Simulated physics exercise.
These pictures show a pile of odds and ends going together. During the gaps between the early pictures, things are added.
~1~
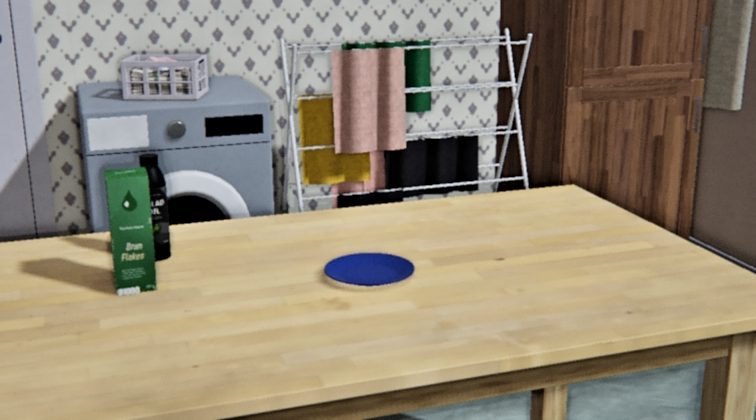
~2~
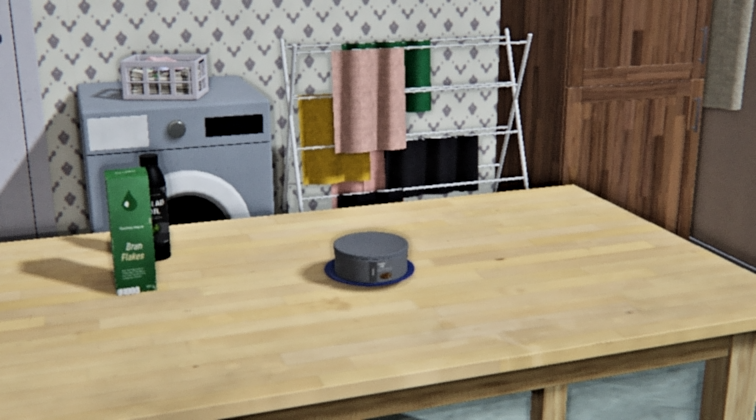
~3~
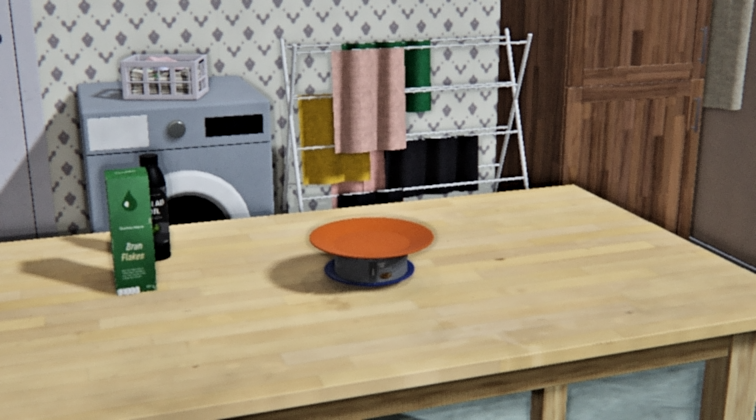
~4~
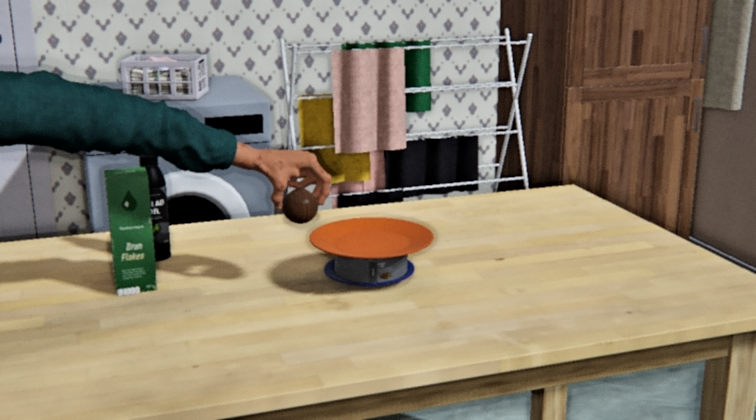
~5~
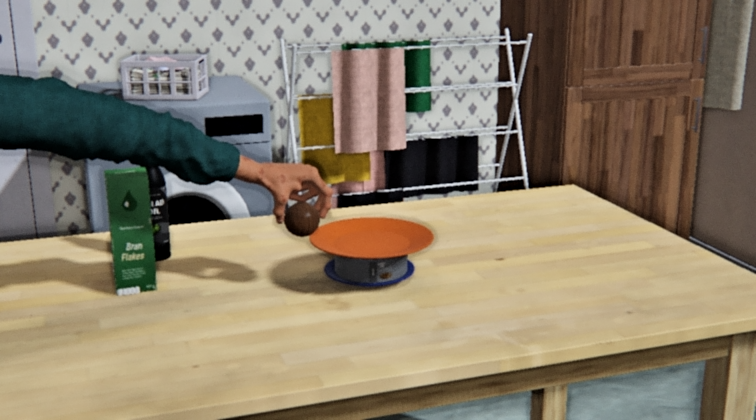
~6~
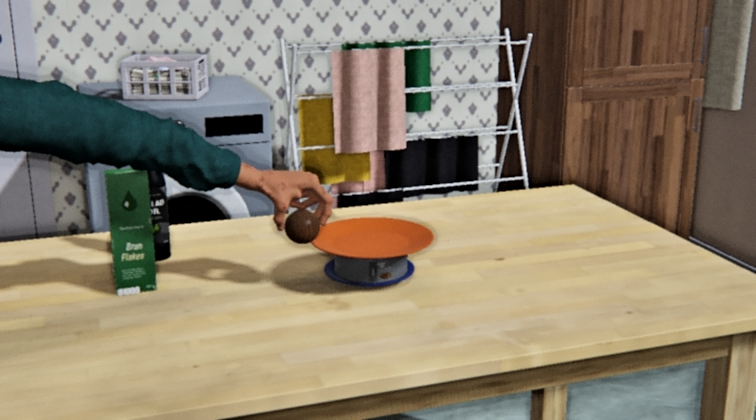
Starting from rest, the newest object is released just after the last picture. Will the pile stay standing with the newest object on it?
No: The build does not stay upright.
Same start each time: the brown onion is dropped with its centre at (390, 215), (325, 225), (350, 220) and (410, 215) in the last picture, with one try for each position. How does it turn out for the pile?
The pile does not fall on try one, does not fall on try two, does not fall on try three and does not fall on try four.
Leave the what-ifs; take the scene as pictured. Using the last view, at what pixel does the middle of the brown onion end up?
In the final view it sits at roughly (279, 277).
Then, 0.20 s after the last picture, brown onion rolled a little near (296, 236).
Then, 0.30 s after the last picture, brown onion now fallen.
At rest, fallen, brown onion; the other 5 in place. Seen from the same camera at the end, brown onion near (279, 277). The pile loses its balance.
